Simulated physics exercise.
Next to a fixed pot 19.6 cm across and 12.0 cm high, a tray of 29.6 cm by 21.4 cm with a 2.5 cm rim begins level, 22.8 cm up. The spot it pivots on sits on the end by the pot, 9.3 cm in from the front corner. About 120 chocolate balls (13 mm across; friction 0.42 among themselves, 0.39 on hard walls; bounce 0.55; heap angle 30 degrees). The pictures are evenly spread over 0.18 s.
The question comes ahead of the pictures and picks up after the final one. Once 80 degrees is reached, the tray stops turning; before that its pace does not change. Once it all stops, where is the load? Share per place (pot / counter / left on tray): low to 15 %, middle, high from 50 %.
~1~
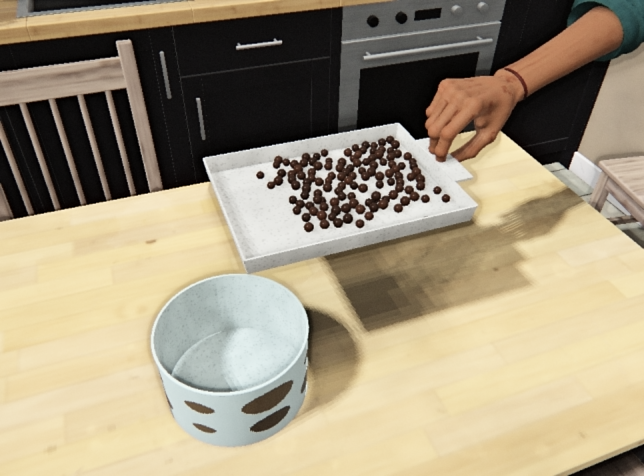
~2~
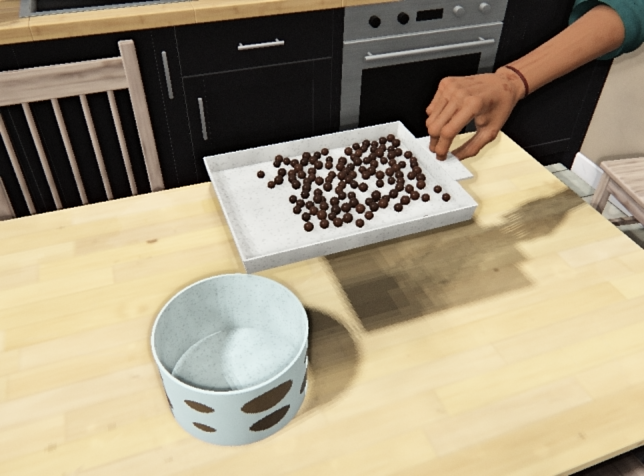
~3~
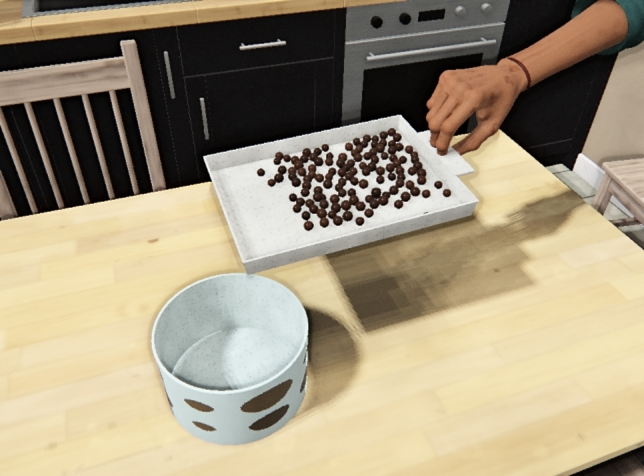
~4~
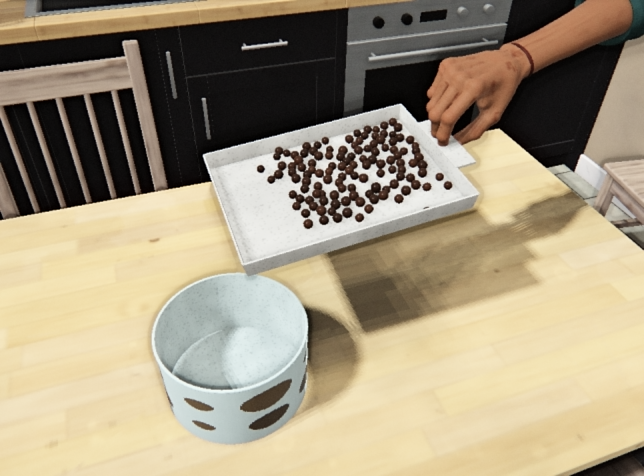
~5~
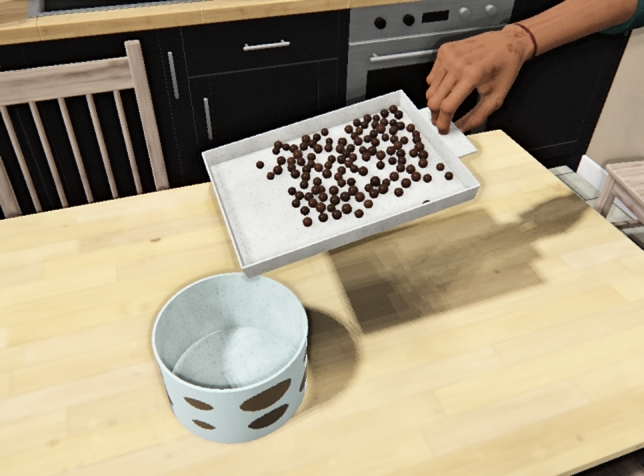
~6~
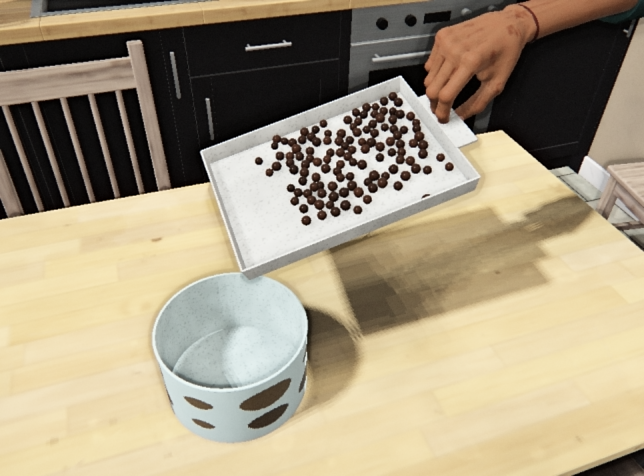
Shares - pot: High, counter: Low, left on the tray: Middle.
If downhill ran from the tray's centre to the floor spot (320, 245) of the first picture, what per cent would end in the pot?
That comes to around 65 per cent.
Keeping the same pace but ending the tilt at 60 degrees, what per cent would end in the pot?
It would land at about 45 percent.
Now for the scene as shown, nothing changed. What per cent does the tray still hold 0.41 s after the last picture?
It comes to near 95 per cent.
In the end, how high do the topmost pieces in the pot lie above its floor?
I'd put it at close to 2.5 centimetres.
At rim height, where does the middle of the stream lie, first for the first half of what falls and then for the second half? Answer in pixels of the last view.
First near (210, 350), then at (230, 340).
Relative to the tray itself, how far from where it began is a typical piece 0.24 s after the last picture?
Roughly 6 cm.
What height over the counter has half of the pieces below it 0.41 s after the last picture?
Roughly 24 centimetres.
Then, 0.24 s after the last picture, tilt 48 degrees; the tray holds 100 %, the pot 0 %.
Then, 0.41 s after the last picture, tilt 71 degrees; the tray holds 95 %, the pot 0 %.
Then, 0.69 s after the last picture, tilt 80 degrees; the tray holds 30 %, the pot 60 %.
In the end, pot 70 %, counter 5 %, tray 25 %.
